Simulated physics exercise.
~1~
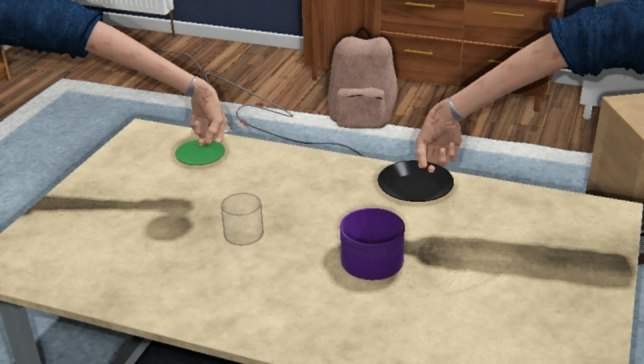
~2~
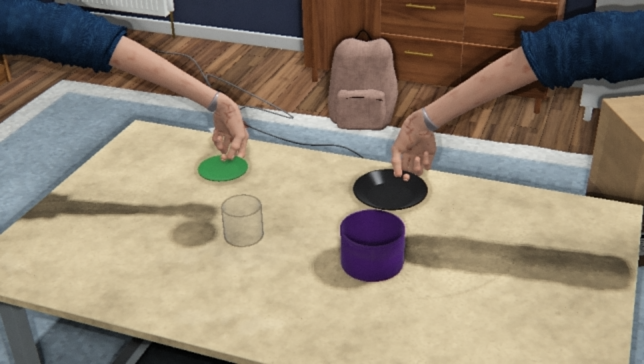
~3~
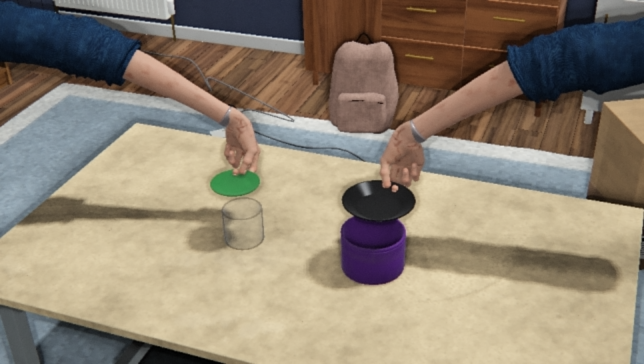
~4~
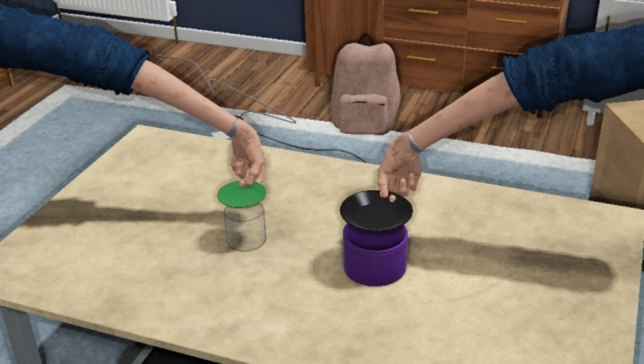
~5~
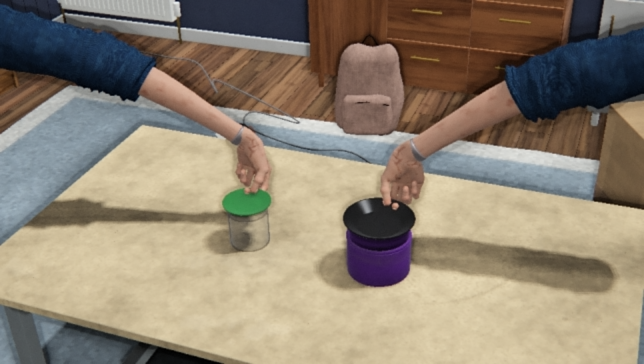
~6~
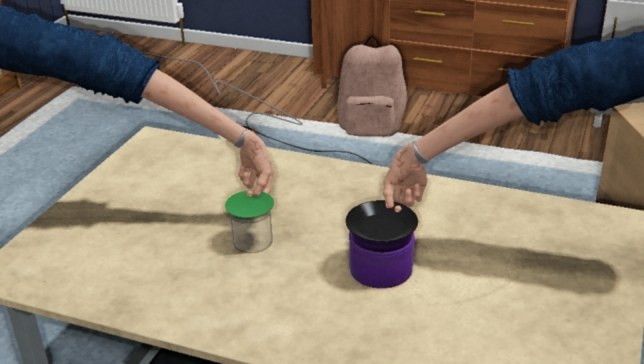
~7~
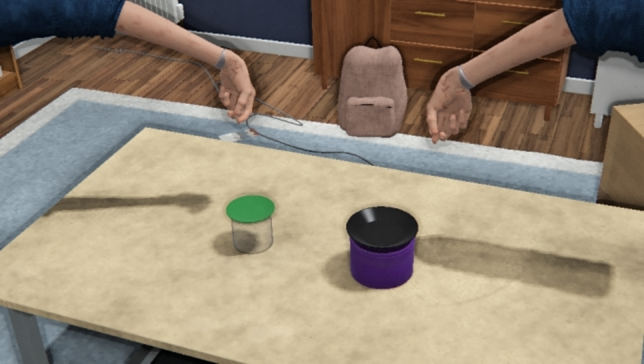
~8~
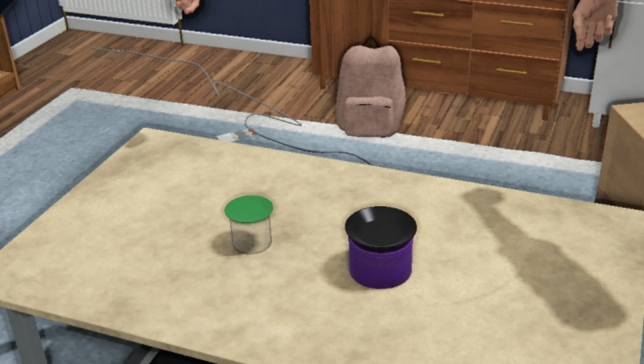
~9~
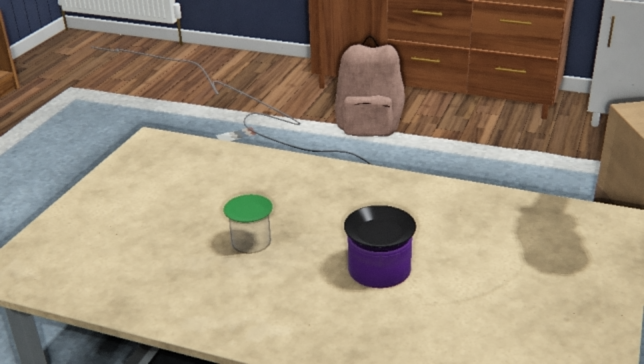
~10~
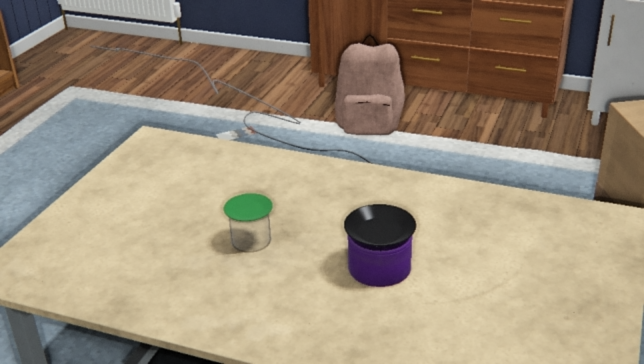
Two hands lowering a green disc onto a clear glass and a black saucer onto a purple jar, then withdrawing, leaving both covered.
